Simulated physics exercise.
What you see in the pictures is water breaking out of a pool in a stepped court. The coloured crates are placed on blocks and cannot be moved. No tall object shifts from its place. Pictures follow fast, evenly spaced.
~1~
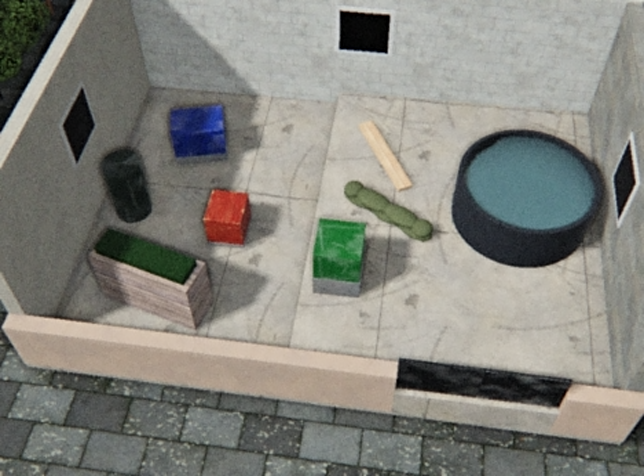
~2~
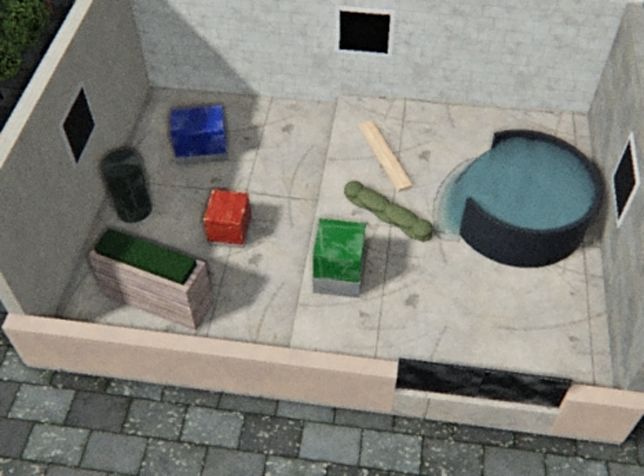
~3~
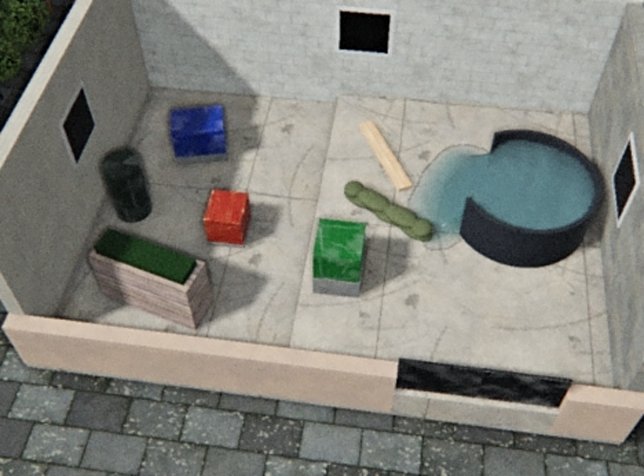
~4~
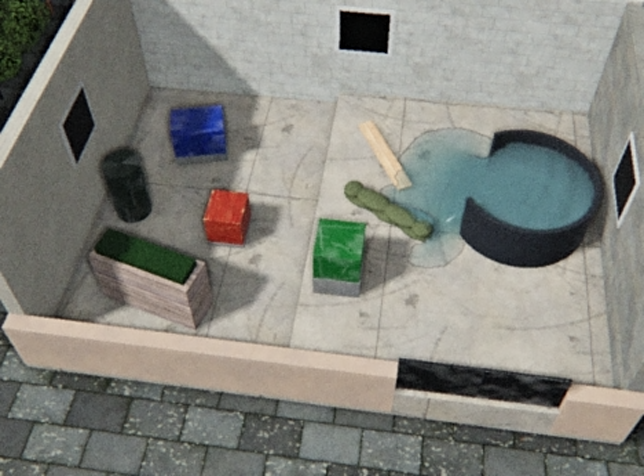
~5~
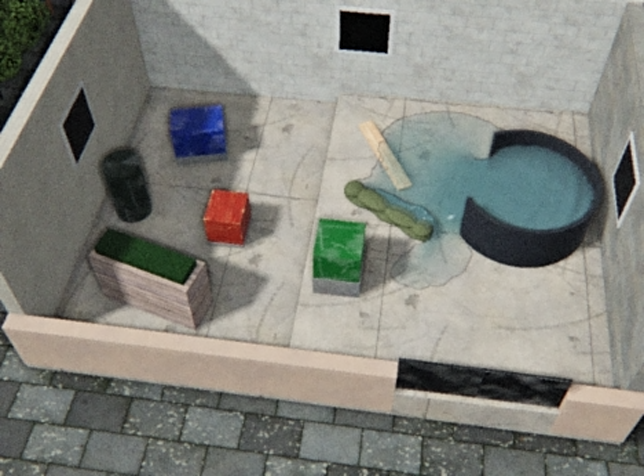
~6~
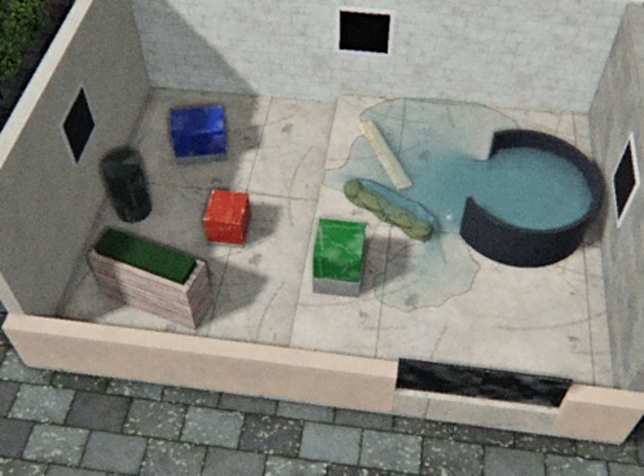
In a walled courtyard with scattered blocks and a round pool, a gap opened in the pool's left side, and water poured out, spreading across the floor around a green bumpy object and a plank.
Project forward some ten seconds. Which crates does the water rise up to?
The blue crate is hit; the green crate is spared; the red crate is hit.
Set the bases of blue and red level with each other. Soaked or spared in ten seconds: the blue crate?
Outcome, blue crate: Reached.
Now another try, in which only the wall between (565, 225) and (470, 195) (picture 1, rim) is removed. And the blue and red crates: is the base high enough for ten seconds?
My take: The blue crate stays clear, while the red crate gets flooded.
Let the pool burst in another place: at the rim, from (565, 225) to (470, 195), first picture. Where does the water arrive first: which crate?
My answer: The crate marked green.
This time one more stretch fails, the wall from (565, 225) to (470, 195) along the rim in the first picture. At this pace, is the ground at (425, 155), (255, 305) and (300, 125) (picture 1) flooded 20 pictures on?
Taking the points one after the other, they come out not soaked, inundated and not soaked.
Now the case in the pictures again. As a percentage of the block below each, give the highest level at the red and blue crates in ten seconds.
I'd put it at some 210 % for one and some 130 % for the other, in that order.
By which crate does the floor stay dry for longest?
Easy - the one in red.
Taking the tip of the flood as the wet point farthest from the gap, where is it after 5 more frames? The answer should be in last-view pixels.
Point: (260, 101) in the last picture's pixels.
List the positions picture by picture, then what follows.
Still water in the pool at (528, 182), in the first picture.
The front is at a hidden place, out from the gap at (461, 184), in the second picture.
Water pours out at (461, 186) and has run to (427, 243), in the third picture.
The front is at (417, 261), out from the gap at (460, 188), in the fourth picture.
Water pours out at (460, 189) and has run to (416, 118), in the fifth picture.
The front is at (384, 106), out from the gap at (460, 189), in the sixth picture.
A moment on, water covers 35 % of the floor; the blue crate water round its plinth, the green crate water round its plinth, the red crate not reached.
Next, water covers 45 % of the floor; the blue crate water round its plinth, the green crate water round its plinth, the red crate not reached.
Then, water covers 55 % of the floor; the blue crate water round its plinth, the green crate water round its plinth, the red crate water round its plinth.
Later, water covers 80 % of the floor; the blue crate water round its plinth, the green crate water round its plinth, the red crate water round its plinth.
In the end, water covers 85 % of the floor; the blue crate was topped, the green crate stayed above the water, the red crate was topped.
